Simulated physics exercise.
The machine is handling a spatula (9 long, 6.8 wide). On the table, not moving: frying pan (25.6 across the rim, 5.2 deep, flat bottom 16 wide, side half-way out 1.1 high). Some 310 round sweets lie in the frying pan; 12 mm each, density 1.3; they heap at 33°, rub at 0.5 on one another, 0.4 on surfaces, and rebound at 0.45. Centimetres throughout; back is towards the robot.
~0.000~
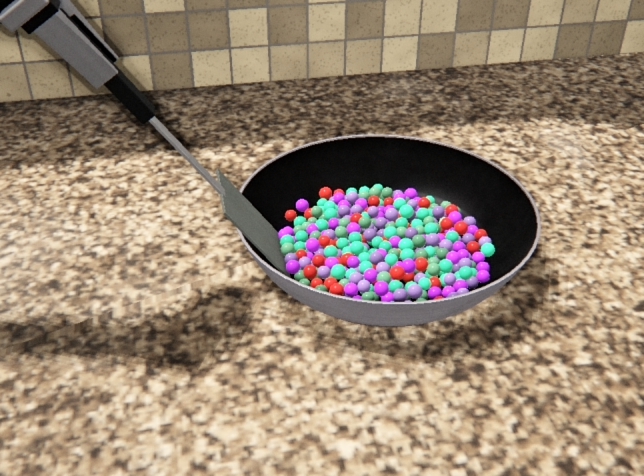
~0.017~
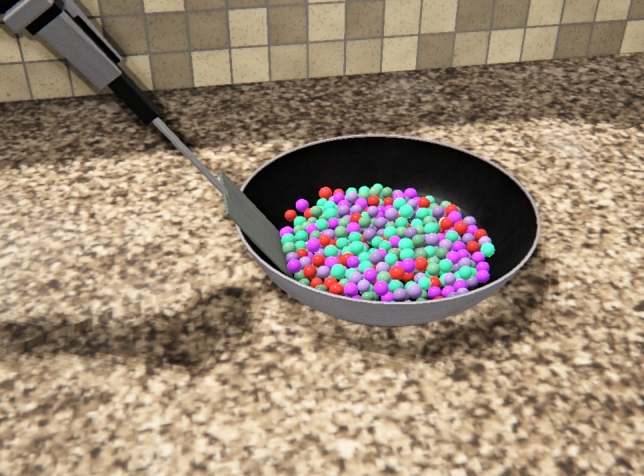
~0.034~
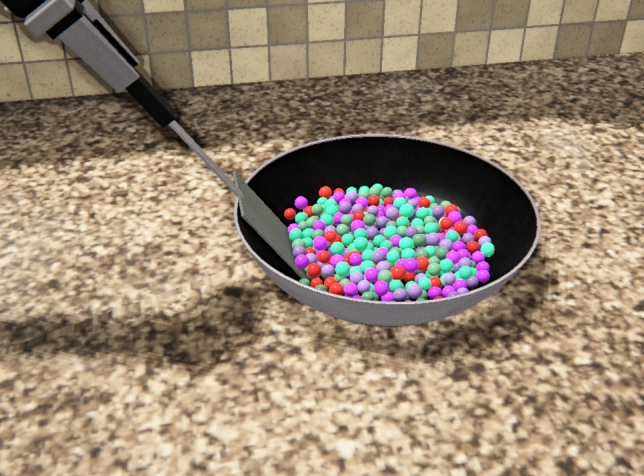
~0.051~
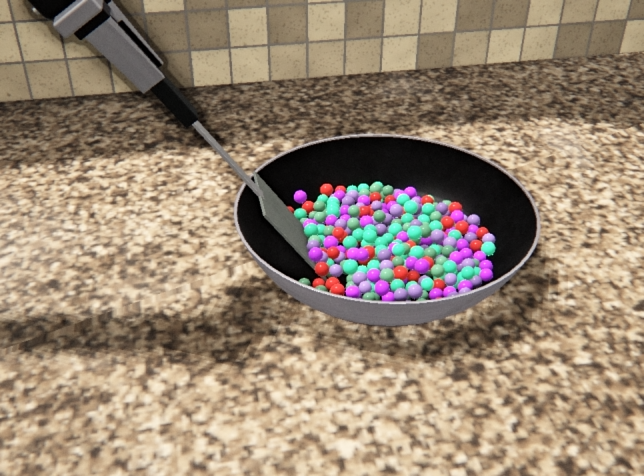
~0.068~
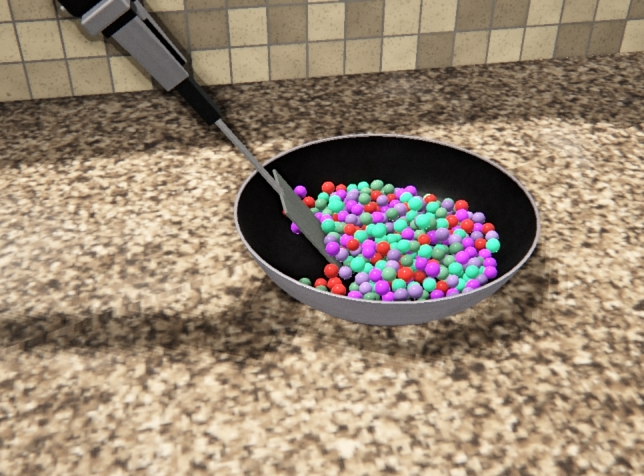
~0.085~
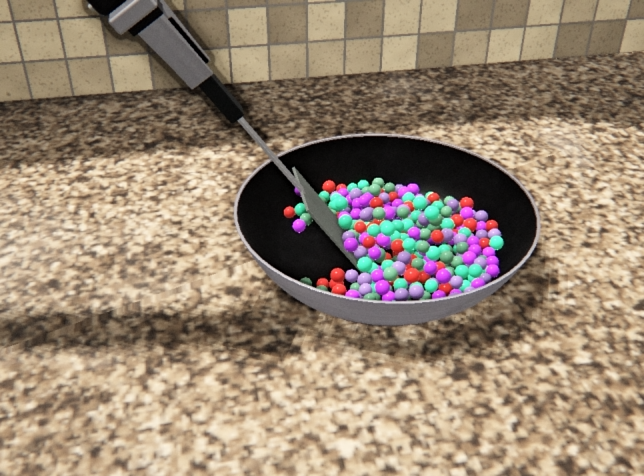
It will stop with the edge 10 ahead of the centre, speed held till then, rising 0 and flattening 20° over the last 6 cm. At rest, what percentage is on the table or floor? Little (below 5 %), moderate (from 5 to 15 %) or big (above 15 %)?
Share on the table or floor: Big (above 15 %).
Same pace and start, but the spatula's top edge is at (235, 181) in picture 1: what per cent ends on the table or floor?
Some 20 per cent.
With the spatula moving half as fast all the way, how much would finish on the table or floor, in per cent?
In that case some 10 per cent.
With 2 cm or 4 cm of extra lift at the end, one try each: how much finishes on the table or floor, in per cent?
About 30 and 20 per cent.
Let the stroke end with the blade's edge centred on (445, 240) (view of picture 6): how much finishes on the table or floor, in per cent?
About 0 per cent.
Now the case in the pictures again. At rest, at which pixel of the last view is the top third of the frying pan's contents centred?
Near (473, 219).
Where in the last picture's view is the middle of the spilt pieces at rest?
At about (603, 238).
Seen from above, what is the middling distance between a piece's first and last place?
About 4 cm.
After 0.13 s, sloping 56°, highest piece 7 above the table; 311 in the frying pan.
After 0.17 s, sloping 50°, highest piece 6 above the table; 311 in the frying pan.
After 0.39 s, sloping 36°, highest piece 9 above the table; 245 in the frying pan, 28 on the table or floor, 38 on the blade or in flight.
After 1.44 s, sloping 36°, highest piece 5 above the table; 245 in the frying pan, 66 on the table or floor.
At rest, 245 in the frying pan, 66 on the table or floor. That is 21 % on the table or floor.
